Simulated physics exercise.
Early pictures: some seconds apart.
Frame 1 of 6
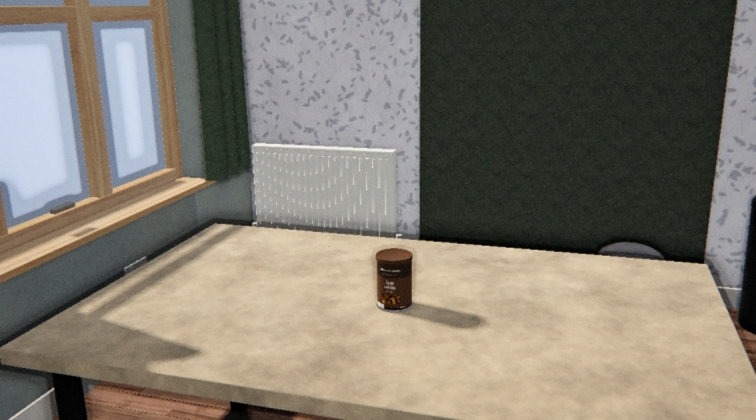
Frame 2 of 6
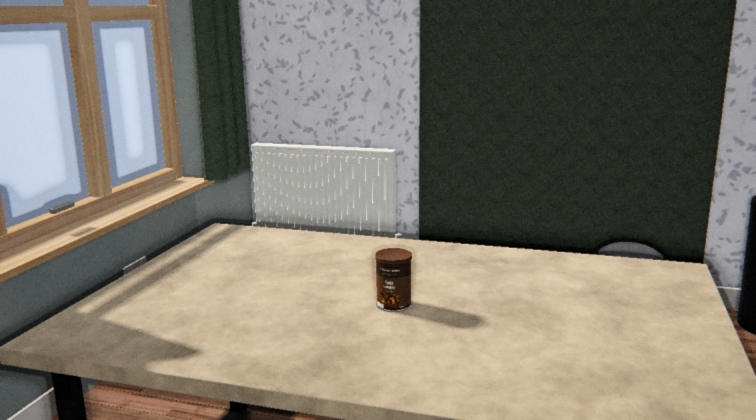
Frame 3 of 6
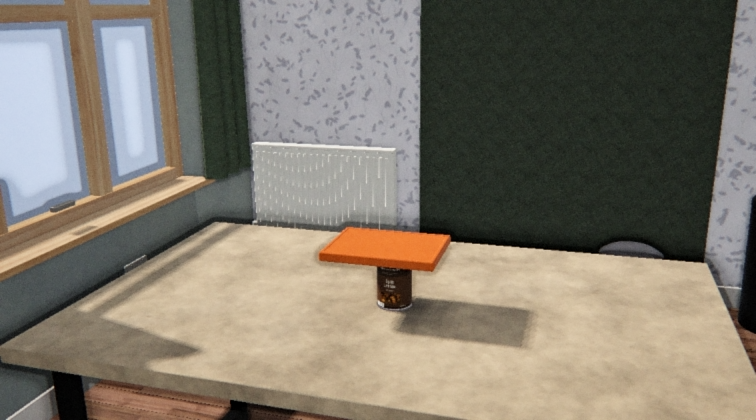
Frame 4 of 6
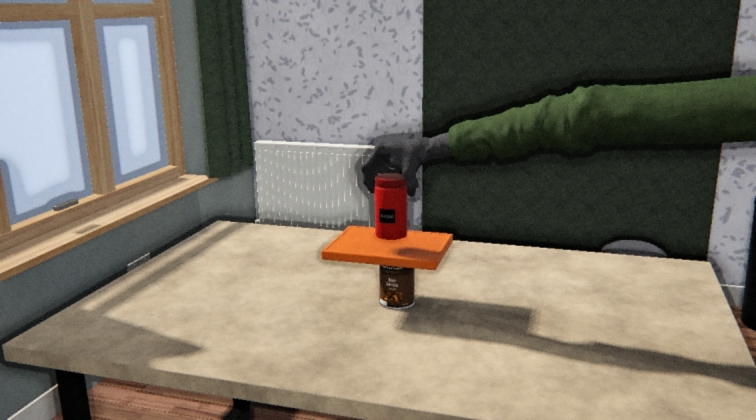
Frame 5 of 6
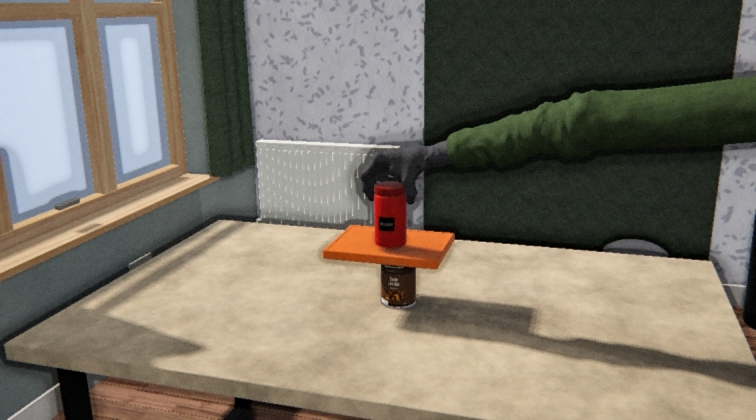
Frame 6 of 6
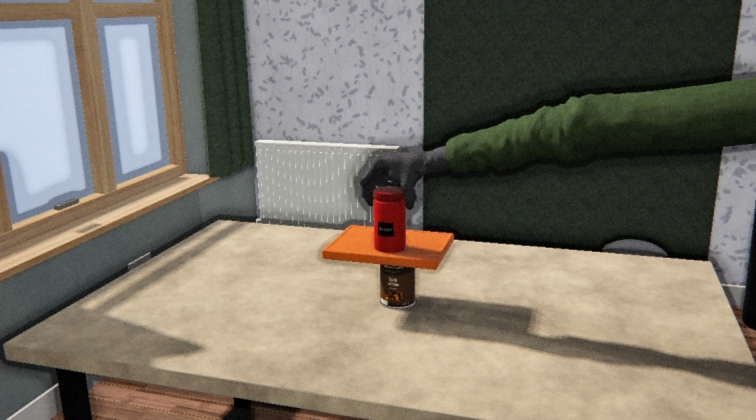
To begin with, a small brown container stands alone on a table near a window and a radiator. A flat orange lid then appears on top of it. Next, a gloved hand on a green-sleeved arm holds a red jar above the lid, lowers it slightly and sets it down, still holding it.
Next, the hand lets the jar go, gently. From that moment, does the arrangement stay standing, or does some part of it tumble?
It stays standing.
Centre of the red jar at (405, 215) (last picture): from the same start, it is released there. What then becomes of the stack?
After that, it remains intact.
Then, 0.20 s past the last view, nothing moves.
Then, 0.40 s past the last view, red jar resting near (390, 220).
Finally, all 3 still in place. Final places as the last picture's camera would see them, red jar near (390, 220). The stack holds.
